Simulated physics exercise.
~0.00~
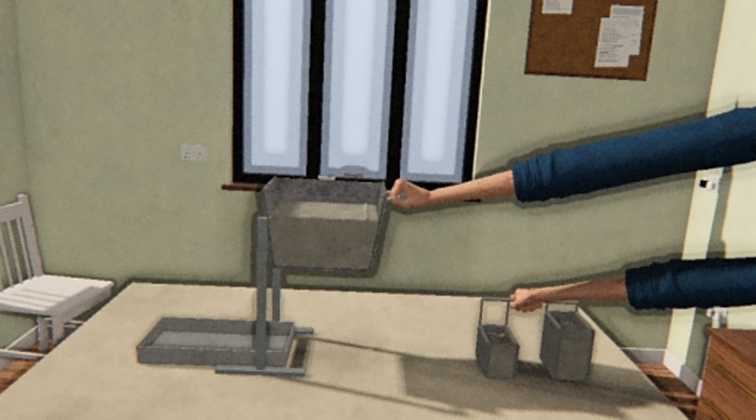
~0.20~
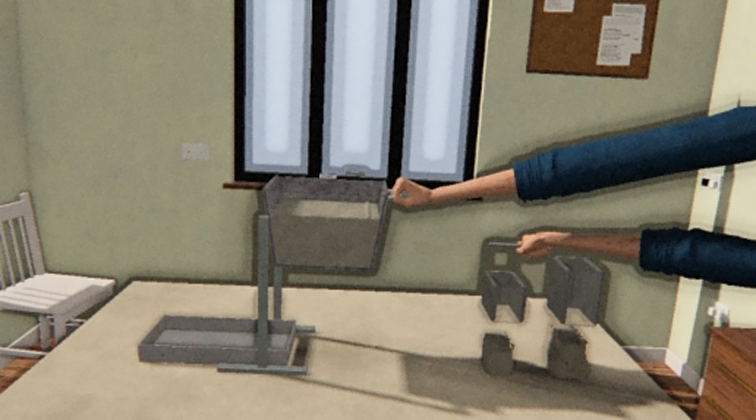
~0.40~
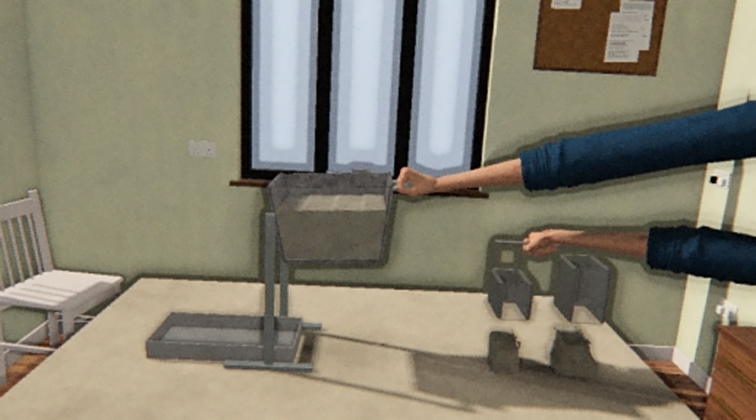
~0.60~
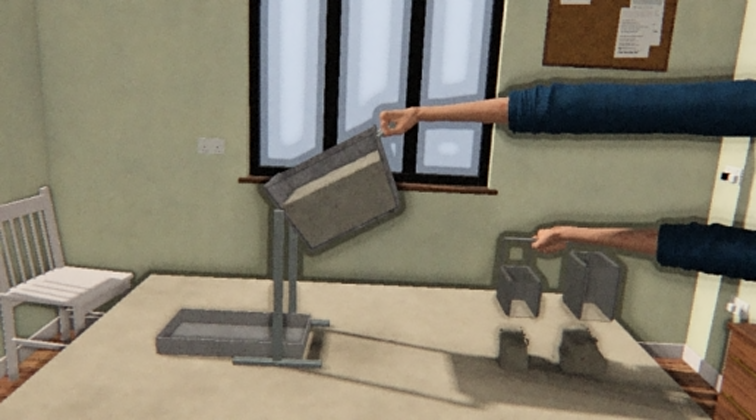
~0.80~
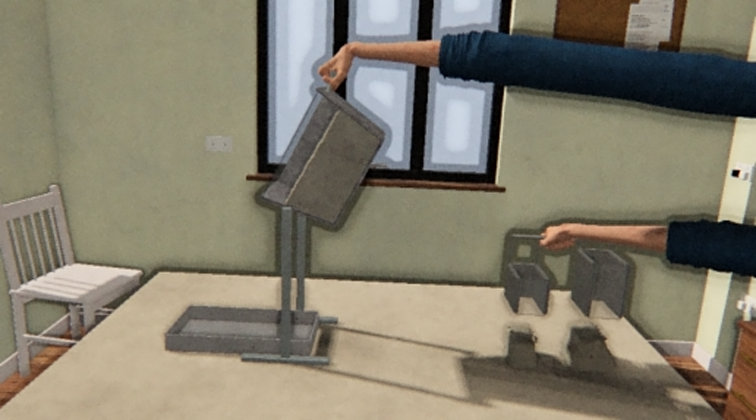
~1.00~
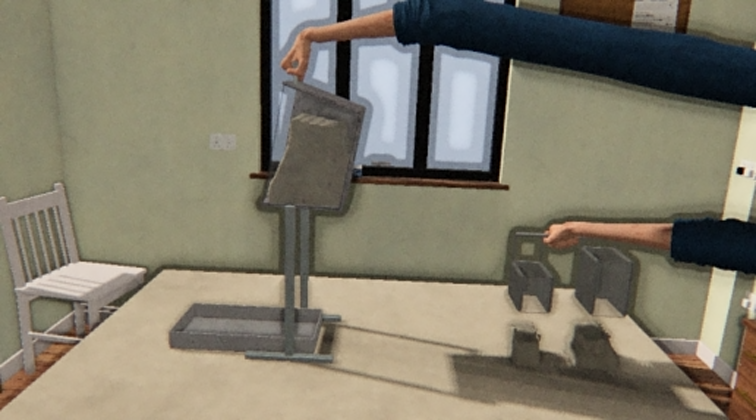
Two blue-sleeved arms working at a table, one lifting molds off two small grey blocks, the other tilting a trough steeply leftward.
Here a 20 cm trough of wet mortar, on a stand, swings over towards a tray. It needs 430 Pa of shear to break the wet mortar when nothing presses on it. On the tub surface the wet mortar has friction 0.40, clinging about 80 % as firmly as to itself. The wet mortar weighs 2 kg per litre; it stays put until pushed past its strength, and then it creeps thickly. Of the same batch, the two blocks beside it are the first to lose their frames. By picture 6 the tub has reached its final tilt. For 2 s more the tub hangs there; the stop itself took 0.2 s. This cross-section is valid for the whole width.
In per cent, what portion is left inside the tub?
Some 55 per cent is left inside the tub.
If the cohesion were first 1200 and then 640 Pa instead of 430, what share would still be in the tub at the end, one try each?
100 in a hundred, followed by 65 in a hundred.
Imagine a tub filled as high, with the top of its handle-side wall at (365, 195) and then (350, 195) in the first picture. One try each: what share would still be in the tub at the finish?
Respectively 65 % and 75 %.
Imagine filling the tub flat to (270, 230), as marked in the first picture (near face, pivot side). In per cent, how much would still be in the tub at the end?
Then about 85 %.
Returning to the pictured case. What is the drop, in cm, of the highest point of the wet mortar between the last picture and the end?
11 cm.
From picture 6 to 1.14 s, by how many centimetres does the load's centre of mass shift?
About 6 cm.
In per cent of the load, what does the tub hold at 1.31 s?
Near 60 in a hundred.
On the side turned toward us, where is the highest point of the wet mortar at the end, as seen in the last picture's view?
Highest point: Approx. (322, 165).
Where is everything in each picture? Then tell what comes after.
The first picture shows handle-side rim at (384, 196), tilt 0 degrees; highest point of the wet mortar at (315, 217); test blocks 8.3 cm, 13 cm high (left to right).
The second picture shows handle-side rim at (385, 195), tilt 0 degrees; highest point of the wet mortar at (316, 216); test blocks 8.2 cm, 11 cm high (left to right).
The third picture shows handle-side rim at (390, 185), tilt 3 degrees; highest point of the wet mortar at (379, 210); test blocks 8.2 cm, 10 cm high (left to right).
The fourth picture shows handle-side rim at (372, 133), tilt 30 degrees; highest point of the wet mortar at (376, 161); test blocks 8.1 cm, 9.9 cm high (left to right).
The fifth picture shows handle-side rim at (317, 91), tilt 63 degrees; highest point of the wet mortar at (341, 112); test blocks 8.1 cm, 9.9 cm high (left to right).
The sixth picture shows handle-side rim at (283, 85), tilt 80 degrees; highest point of the wet mortar at (296, 120); test blocks 8.1 cm, 9.9 cm high (left to right).
By 1.14 s, the tub is at 80 degrees and holds 83 %.
By 1.31 s, the tub is at 80 degrees and holds 59 %.
By 1.48 s, the tub is at 80 degrees and holds 55 %.
By 1.65 s, the tub is at 80 degrees and holds 55 %.
By 3.00 s, at the end, the tub is at 80 degrees and holds 55 %.
